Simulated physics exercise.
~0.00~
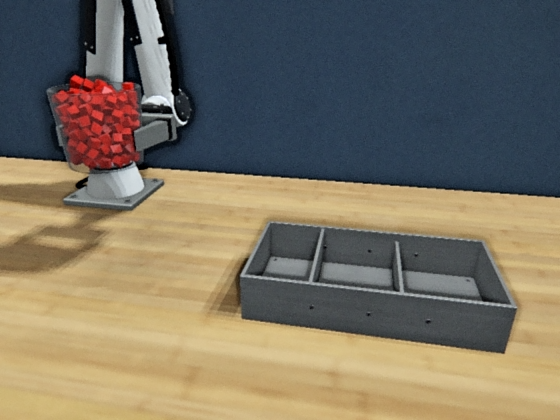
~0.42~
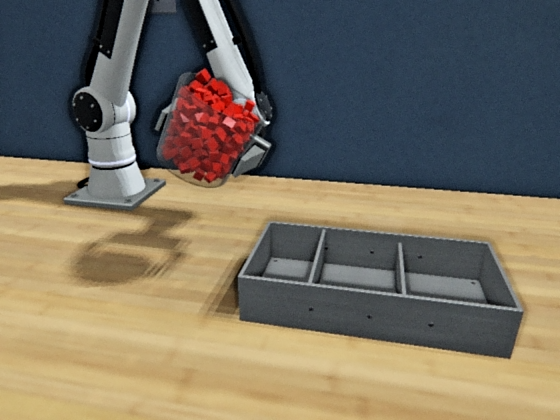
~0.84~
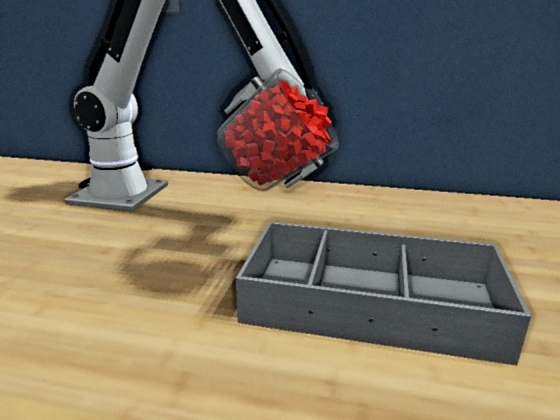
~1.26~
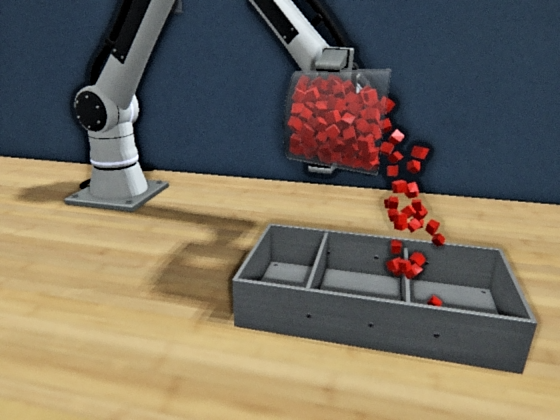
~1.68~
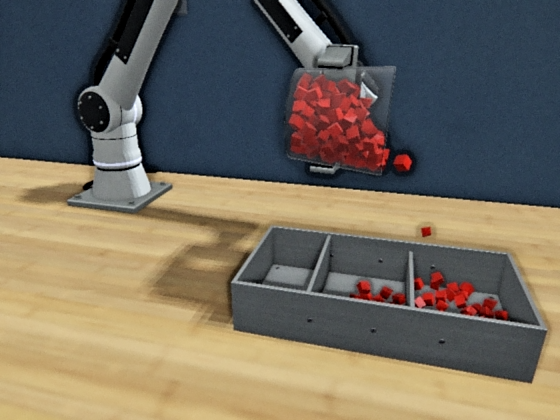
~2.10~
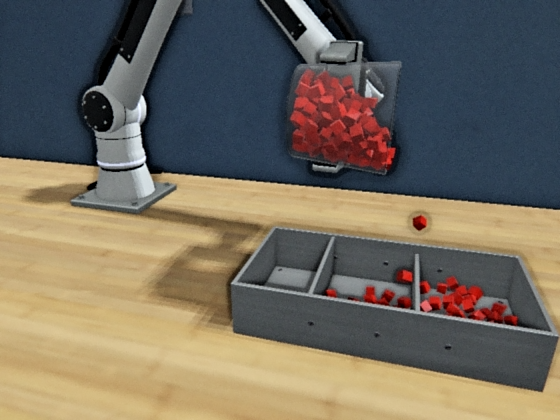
A robot arm tips a clear beaker, spilling some red cubes into the box's middle and right compartments.
